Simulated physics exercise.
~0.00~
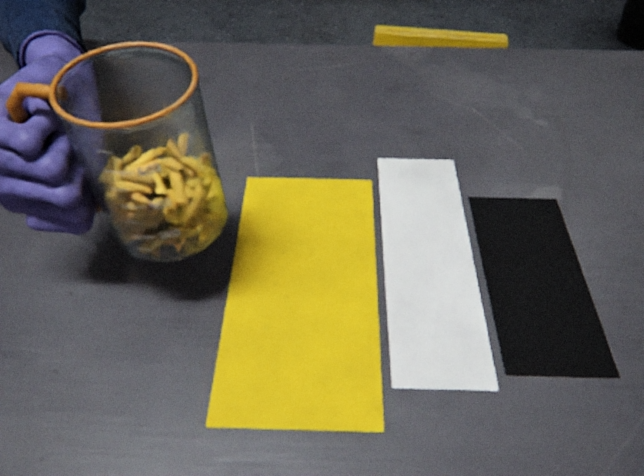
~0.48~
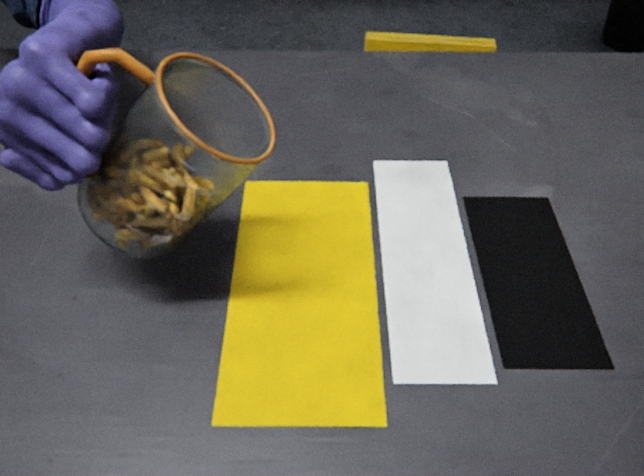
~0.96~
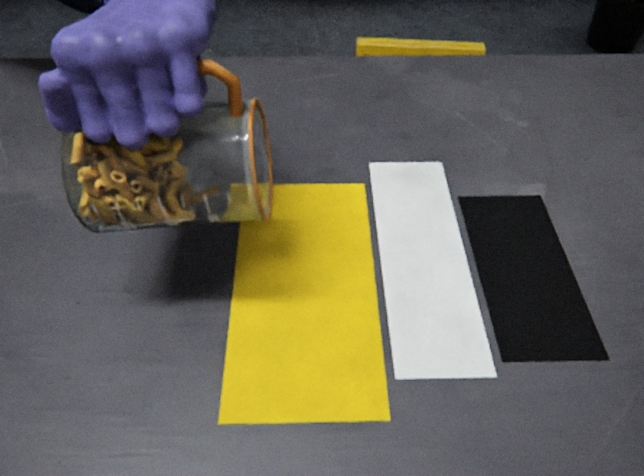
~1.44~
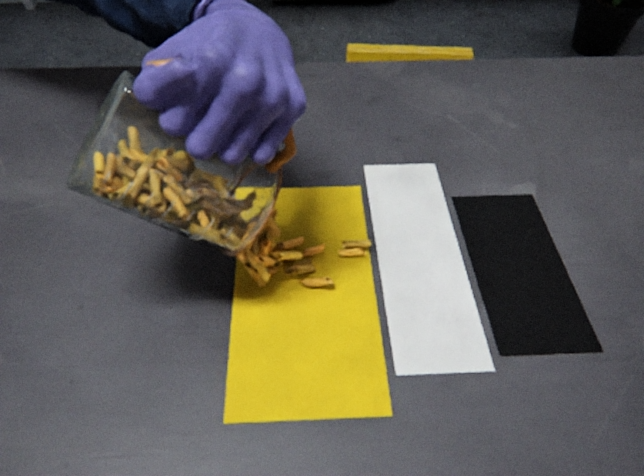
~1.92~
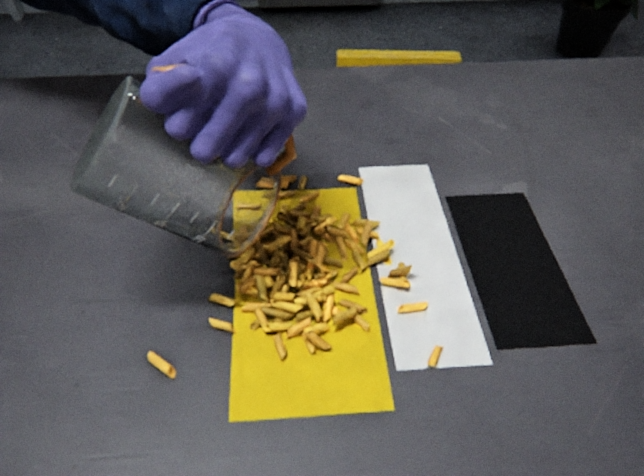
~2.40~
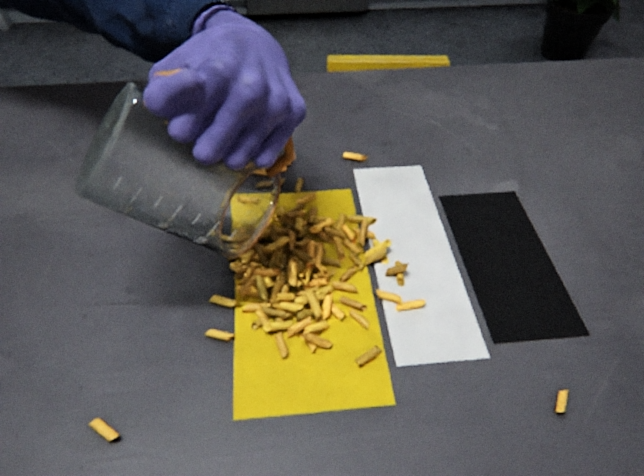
Dry pasta tubes pouring from a glass jug tipped by a purple-gloved hand, piling on a yellow mat, a few scattering beyond.
